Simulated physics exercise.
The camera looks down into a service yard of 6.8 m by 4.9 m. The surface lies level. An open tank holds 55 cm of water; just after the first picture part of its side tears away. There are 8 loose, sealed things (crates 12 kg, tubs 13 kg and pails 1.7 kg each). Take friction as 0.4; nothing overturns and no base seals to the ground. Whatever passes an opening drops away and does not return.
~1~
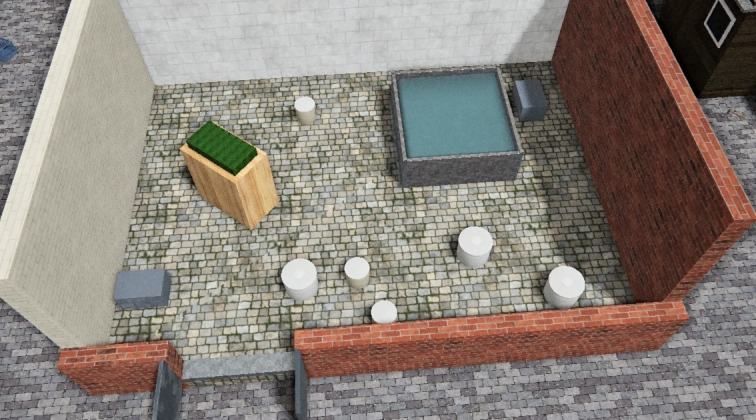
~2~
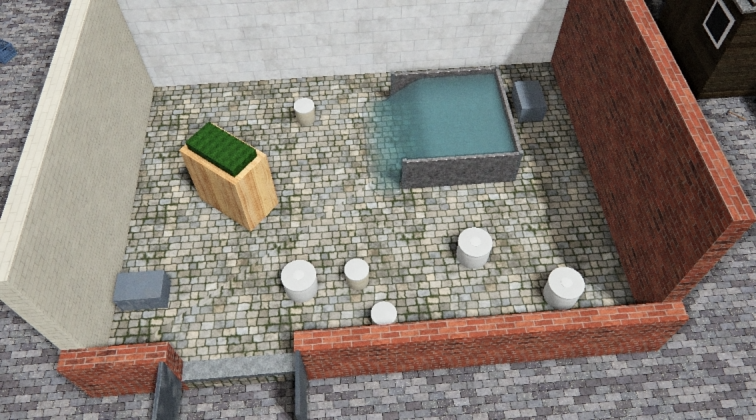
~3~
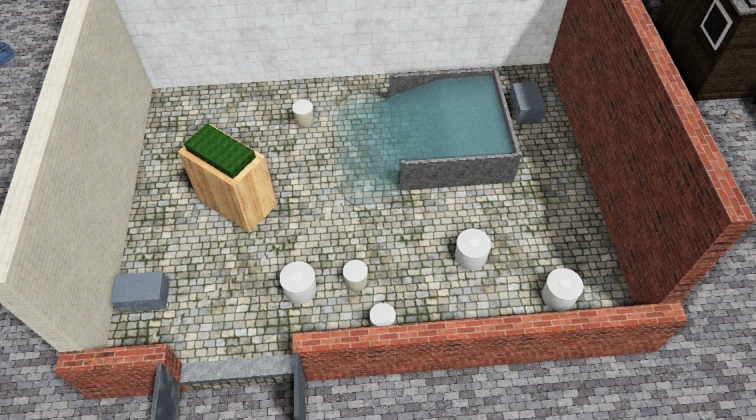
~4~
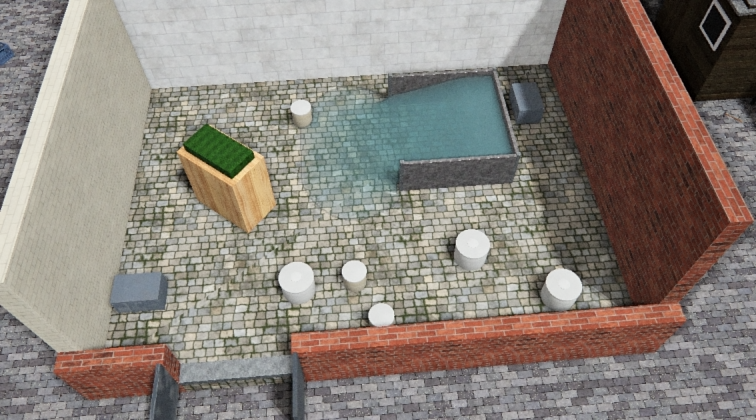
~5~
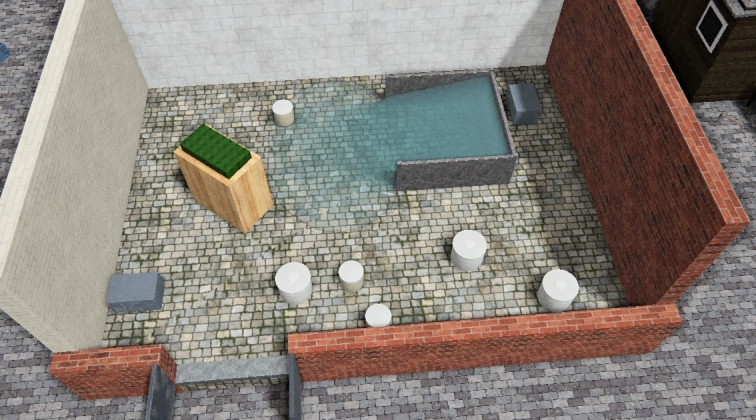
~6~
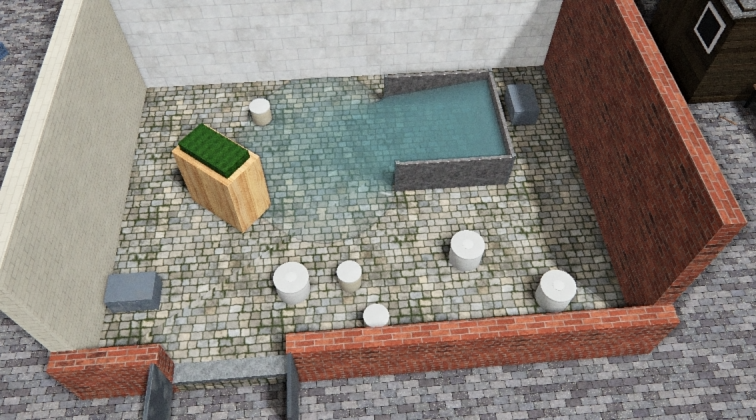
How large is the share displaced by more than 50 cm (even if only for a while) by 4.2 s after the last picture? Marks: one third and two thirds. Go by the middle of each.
Share: Less than a third.
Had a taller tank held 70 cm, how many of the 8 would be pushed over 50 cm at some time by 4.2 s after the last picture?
Then 3.
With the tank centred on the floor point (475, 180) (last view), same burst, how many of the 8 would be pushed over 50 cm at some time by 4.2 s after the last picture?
Then 4.
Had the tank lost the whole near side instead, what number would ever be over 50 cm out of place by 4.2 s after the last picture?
Then 7.
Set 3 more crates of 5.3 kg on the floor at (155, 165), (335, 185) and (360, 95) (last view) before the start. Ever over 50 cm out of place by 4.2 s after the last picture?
In turn: Past it, more, past it.
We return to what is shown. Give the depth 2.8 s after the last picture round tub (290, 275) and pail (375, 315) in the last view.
About 4 and 0 cm.
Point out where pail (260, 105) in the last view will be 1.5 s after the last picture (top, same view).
Around (147, 74).
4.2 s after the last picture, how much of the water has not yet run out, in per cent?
About 94 per cent.
Then, 0.4 s after the last picture 1 of 8 are over 50 cm from their spots; 0 afloat.
Then, 1.5 s after the last picture 1 of 8 are over 50 cm from their spots; 1 afloat.
Then, 2.8 s after the last picture 1 of 8 are over 50 cm from their spots; 2 afloat.
Then, 4.2 s after the last picture 2 of 8 are over 50 cm from their spots, and 2 have been at some point; 2 afloat.
